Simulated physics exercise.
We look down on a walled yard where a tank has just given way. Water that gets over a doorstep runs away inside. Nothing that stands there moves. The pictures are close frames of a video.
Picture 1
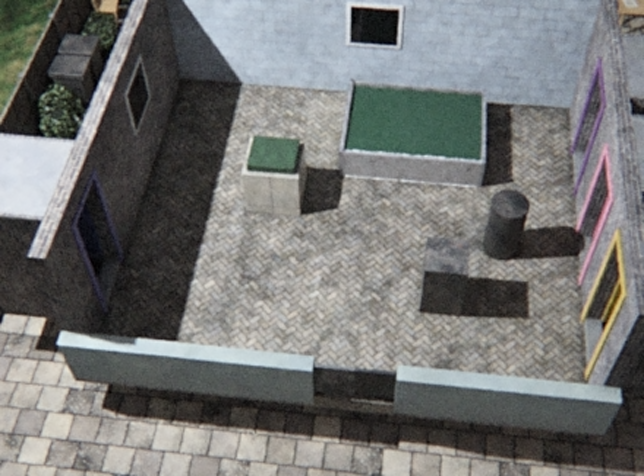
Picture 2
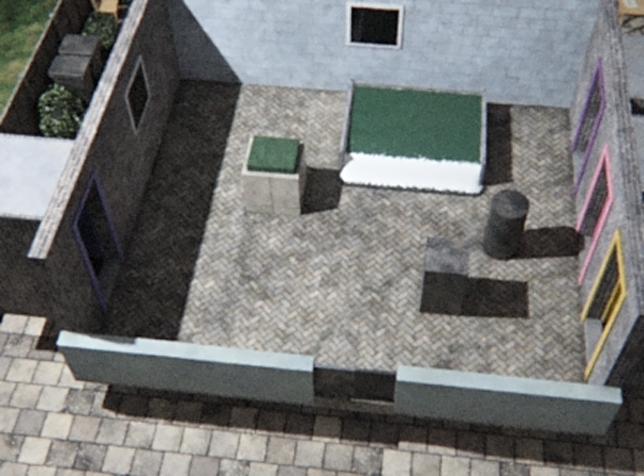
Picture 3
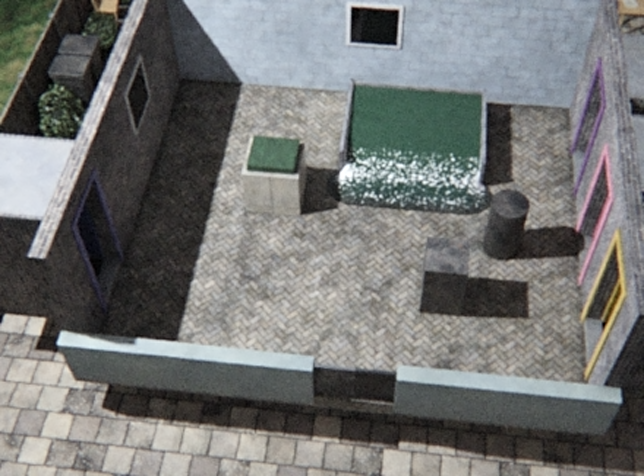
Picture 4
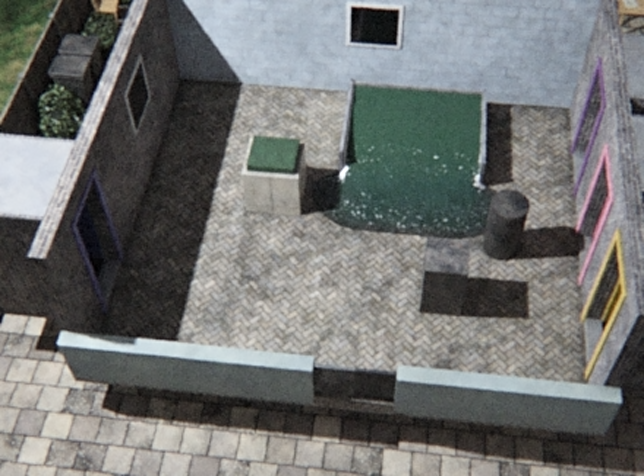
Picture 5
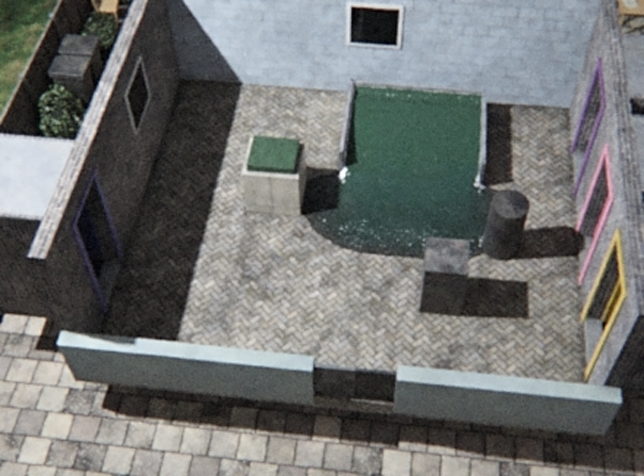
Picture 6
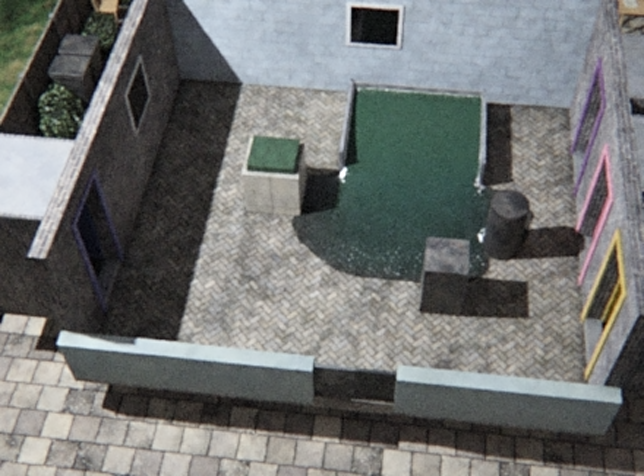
Green water pours from the open front of a tank and spreads across the paved yard.
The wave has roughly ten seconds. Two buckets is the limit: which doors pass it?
The purple door stays under that; the yellow door stays under that; the blue door stays under that; the pink door takes more than that.
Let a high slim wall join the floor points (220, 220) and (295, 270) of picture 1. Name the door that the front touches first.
That is the pink door.
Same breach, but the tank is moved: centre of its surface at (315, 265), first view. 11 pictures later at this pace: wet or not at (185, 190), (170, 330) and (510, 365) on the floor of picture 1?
In turn: Dry, wet, wet.
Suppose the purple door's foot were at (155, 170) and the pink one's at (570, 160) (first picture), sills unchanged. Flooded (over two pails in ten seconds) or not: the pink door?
One by one: Pink door takes less.
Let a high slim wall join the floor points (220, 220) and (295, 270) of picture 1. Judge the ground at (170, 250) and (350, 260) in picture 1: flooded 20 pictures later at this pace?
As listed: Dry, wet.
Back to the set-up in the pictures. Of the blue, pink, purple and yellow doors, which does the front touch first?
I say the pink one.
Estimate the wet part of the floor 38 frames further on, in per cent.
Roughly 70 per cent.
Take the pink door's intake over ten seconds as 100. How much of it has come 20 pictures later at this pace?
Some 30 per cent.
A moment on, water covers 30 % of the floor; the purple door not reached, the yellow door not reached, the blue door not reached, the pink door not reached.
Next, water covers 45 % of the floor; the purple door not reached, the yellow door wet at the sill, nothing in, the blue door not reached, the pink door under two buckets in.
Then, water covers 55 % of the floor; the purple door wet at the sill, nothing in, the yellow door wet at the sill, nothing in, the blue door not reached, the pink door over two buckets in.
Later, water covers 70 % of the floor; the purple door wet at the sill, nothing in, the yellow door under two buckets in, the blue door wet at the sill, nothing in, the pink door over two buckets in.
In the end, water covers 95 % of the floor; the purple door wet at the sill, nothing in, the yellow door under two buckets in, the blue door under two buckets in, the pink door far over two buckets in.
